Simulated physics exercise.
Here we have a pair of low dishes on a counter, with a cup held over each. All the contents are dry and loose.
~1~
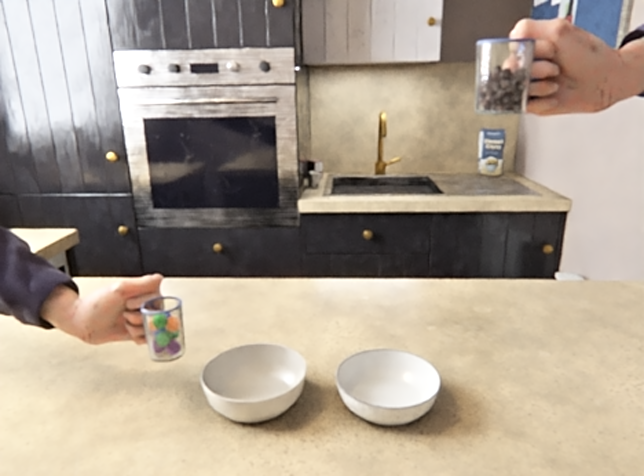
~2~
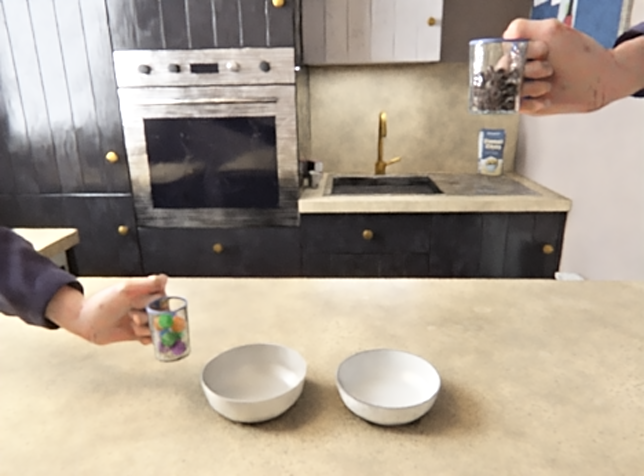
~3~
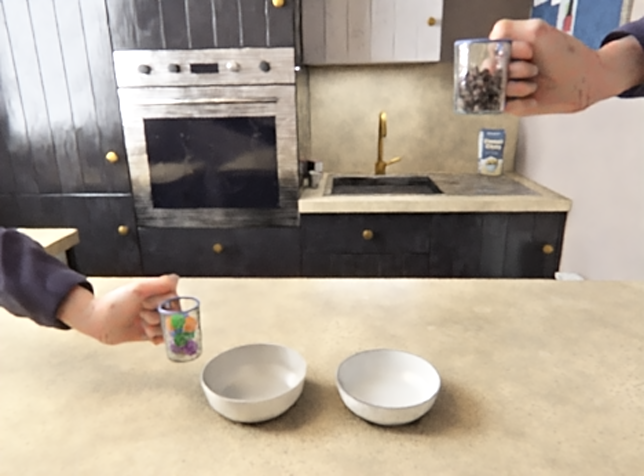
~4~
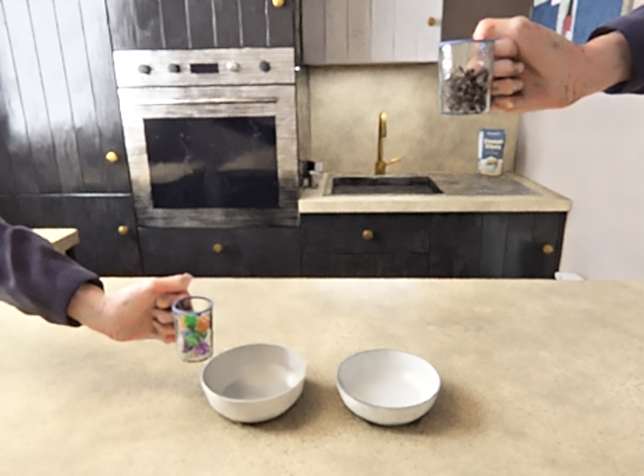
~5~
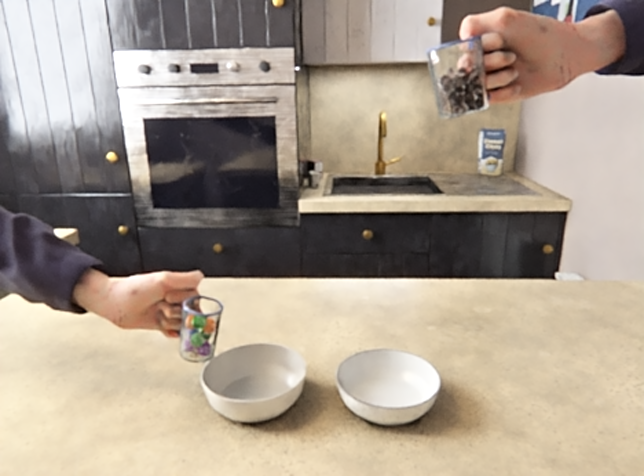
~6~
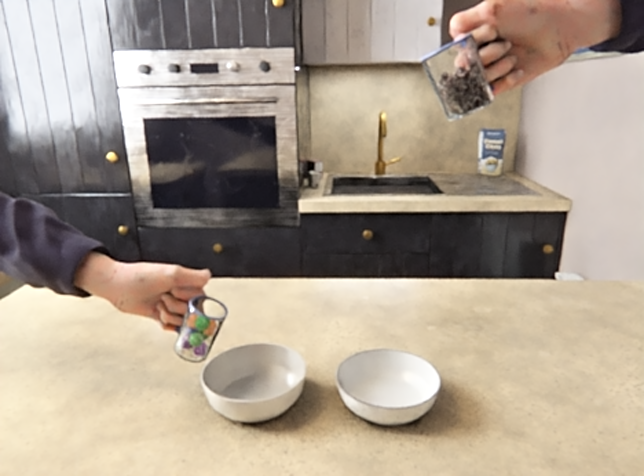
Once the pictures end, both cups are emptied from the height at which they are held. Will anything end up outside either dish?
The dish on the left retains everything, and the dish on the right spills a few.
Then, 0.33 s later than the last frame, left, every one still in the cup; right, every one still in the cup.
Then, 0.68 s later than the last frame, left, almost all still in the cup, about a tenth in the air; right, almost all still in the cup, just a few in the air.
Then, 1.10 s later than the last frame, left, every one in the dish; right, about a tenth still in the cup, roughly a quarter in the dish, the larger part in the air.
When it is over, left, every one in the dish, not one outside the dish; right, the larger part in the dish, about a tenth outside the dish.
